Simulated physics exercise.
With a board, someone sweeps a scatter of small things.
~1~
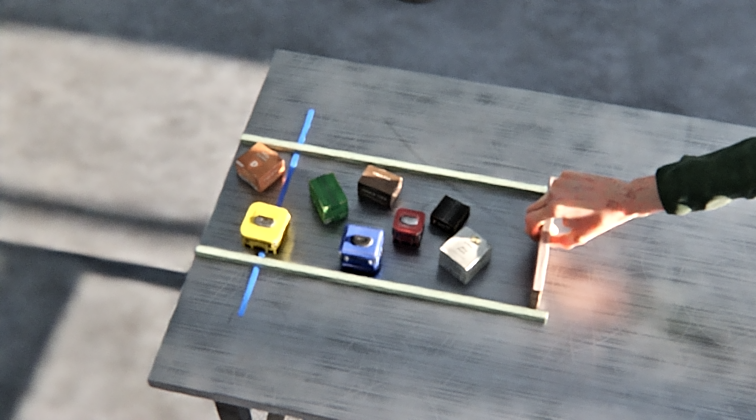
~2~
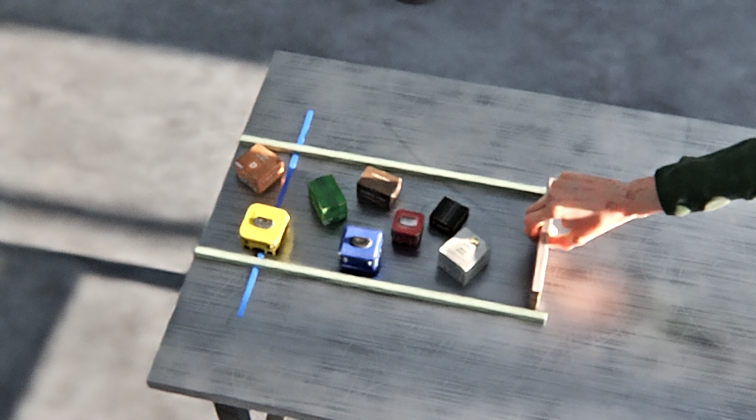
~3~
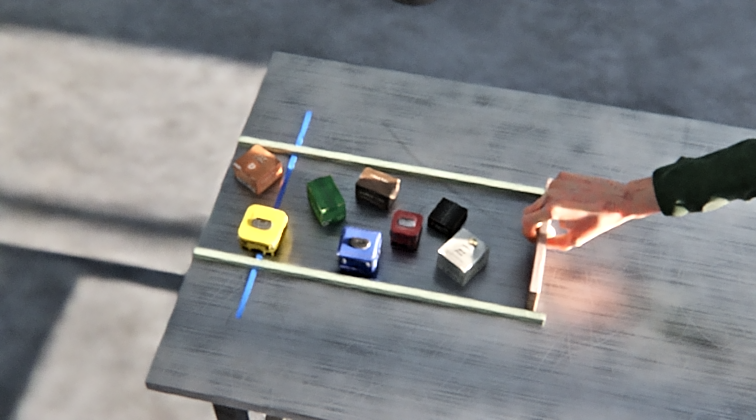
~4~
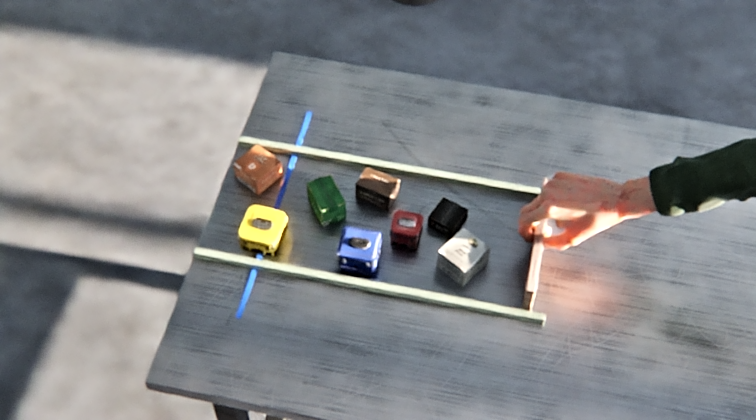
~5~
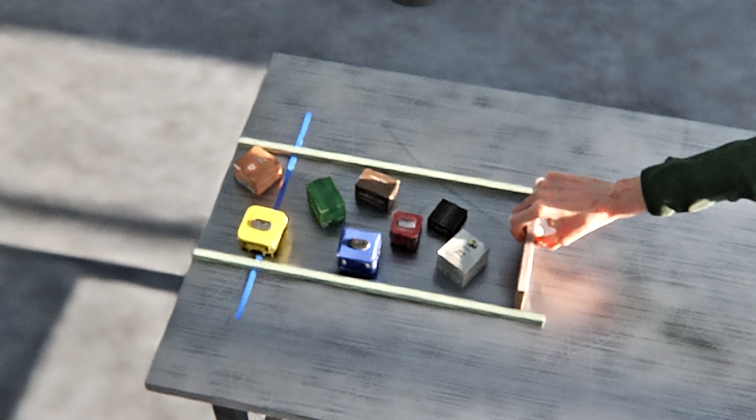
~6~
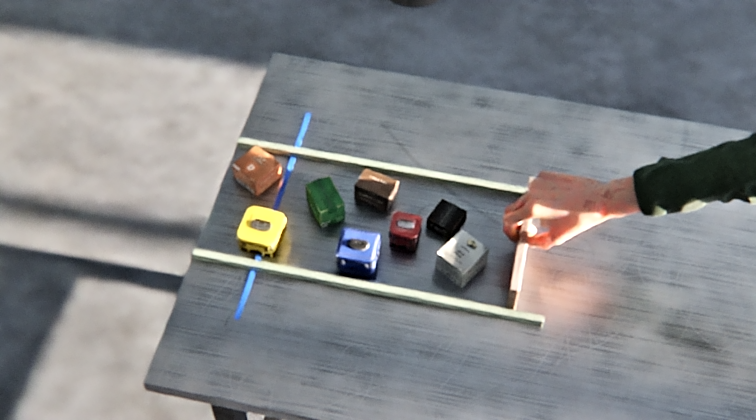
In the video, small colored boxes and cases lie scattered between two pale strips on a gray table, some near a blue tape line, while a hand at the right slides a board slightly left without touching them.
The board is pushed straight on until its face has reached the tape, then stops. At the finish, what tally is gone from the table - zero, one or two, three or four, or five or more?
The tally gone is one or two.
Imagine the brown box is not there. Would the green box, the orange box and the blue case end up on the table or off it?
Result: Green box stays, orange box comes off, blue case stays.
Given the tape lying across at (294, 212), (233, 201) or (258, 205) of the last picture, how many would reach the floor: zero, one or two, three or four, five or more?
In order: 1 or 2, more than four, three to four.
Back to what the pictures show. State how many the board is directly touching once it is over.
In total, 2.
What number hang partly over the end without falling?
That comes to 3 of them.
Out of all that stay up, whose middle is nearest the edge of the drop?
The green box.
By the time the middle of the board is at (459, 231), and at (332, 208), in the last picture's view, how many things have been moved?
The count reaches 2 first and 8 second.
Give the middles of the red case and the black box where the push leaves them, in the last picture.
Red case: (239, 198); black box: (268, 184).
Early on, none off yet; orange box at rest near (257, 171); yellow case at rest near (262, 232); green box at rest near (325, 202).
A while later, none off yet; orange box at rest near (257, 171); yellow case travelled a little near (247, 230); green box travelled about its own width near (293, 187).
Finally, the number that fall off is one or two; lost, yellow case and orange box.
